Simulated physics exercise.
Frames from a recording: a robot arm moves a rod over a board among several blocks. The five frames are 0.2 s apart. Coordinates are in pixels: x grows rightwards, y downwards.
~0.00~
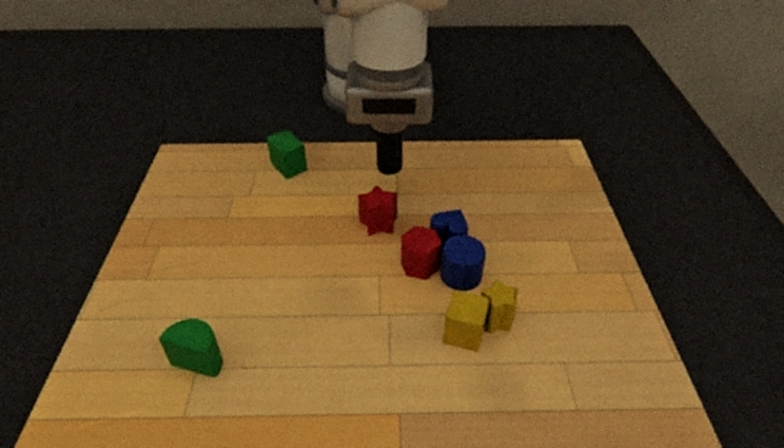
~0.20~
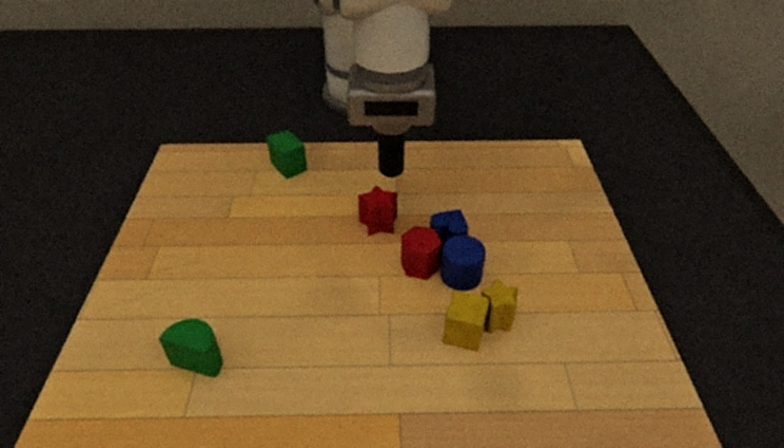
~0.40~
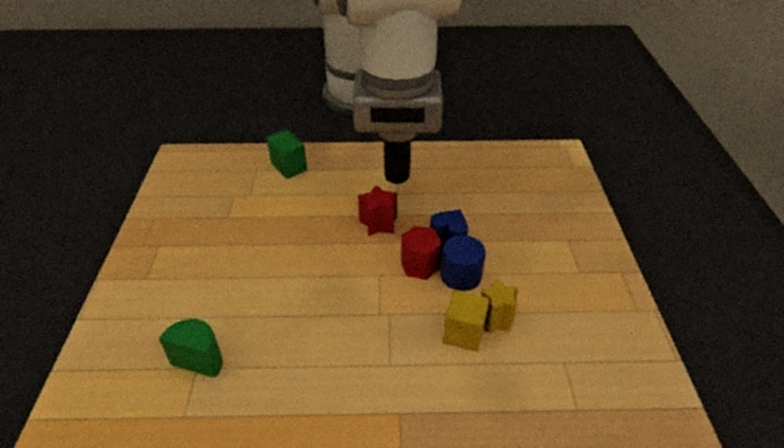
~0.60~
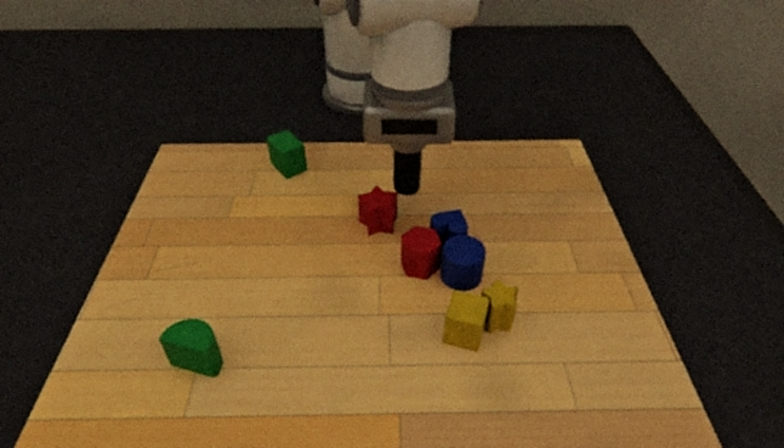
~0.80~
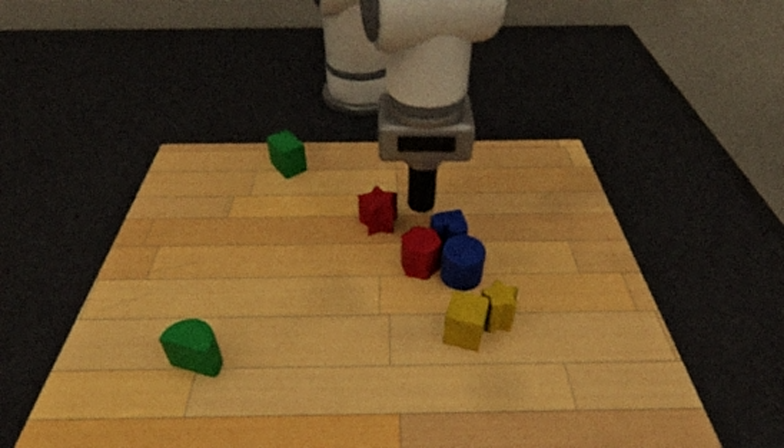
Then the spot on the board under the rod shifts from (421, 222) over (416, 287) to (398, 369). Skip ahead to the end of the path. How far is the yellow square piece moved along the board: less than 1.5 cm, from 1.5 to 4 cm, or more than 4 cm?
It ends under 1.5 cm away.
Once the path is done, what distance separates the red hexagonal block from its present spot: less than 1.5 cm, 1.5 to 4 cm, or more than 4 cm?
My prediction: Over 4 cm.
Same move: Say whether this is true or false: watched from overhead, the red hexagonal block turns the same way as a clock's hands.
The statement is false.
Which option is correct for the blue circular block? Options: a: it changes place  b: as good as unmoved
The answer is b.
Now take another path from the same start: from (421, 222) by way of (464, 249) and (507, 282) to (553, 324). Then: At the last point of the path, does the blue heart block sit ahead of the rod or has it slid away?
I predict the rod still has it in front.
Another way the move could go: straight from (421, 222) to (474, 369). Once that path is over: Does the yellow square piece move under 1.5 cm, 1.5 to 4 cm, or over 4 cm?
Of the three bands, it's over 4 cm.
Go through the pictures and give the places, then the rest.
Rod's lower end at (390, 168); red hexagonal block at (421, 239); blue heart block at (451, 220); blue circular block at (464, 249); yellow square piece at (468, 307), in the first picture.
Rod at (391, 171); blocks still, in the second picture.
Rod at (397, 177); blocks still, in the third picture.
Rod at (407, 188); blocks still, in the fourth picture.
Rod at (421, 205); red hexagonal block at (421, 239); blue heart block at (451, 220); blue circular block at (464, 249); yellow square piece at (468, 307), in the fifth picture.
What follows on the original path. One third of the way, rod at (420, 247); red hexagonal block at (423, 262); blue heart block at (454, 226), turned 50° anticlockwise.
Two thirds of the way, rod at (411, 296); red hexagonal block at (427, 313), turned 45° anticlockwise; blue heart block at (454, 226), turned 50° anticlockwise.
At the end, rod at (398, 353); red hexagonal block at (437, 360), turned 115° anticlockwise; blue heart block at (454, 226), turned 50° anticlockwise; blue circular block still; yellow square piece still.
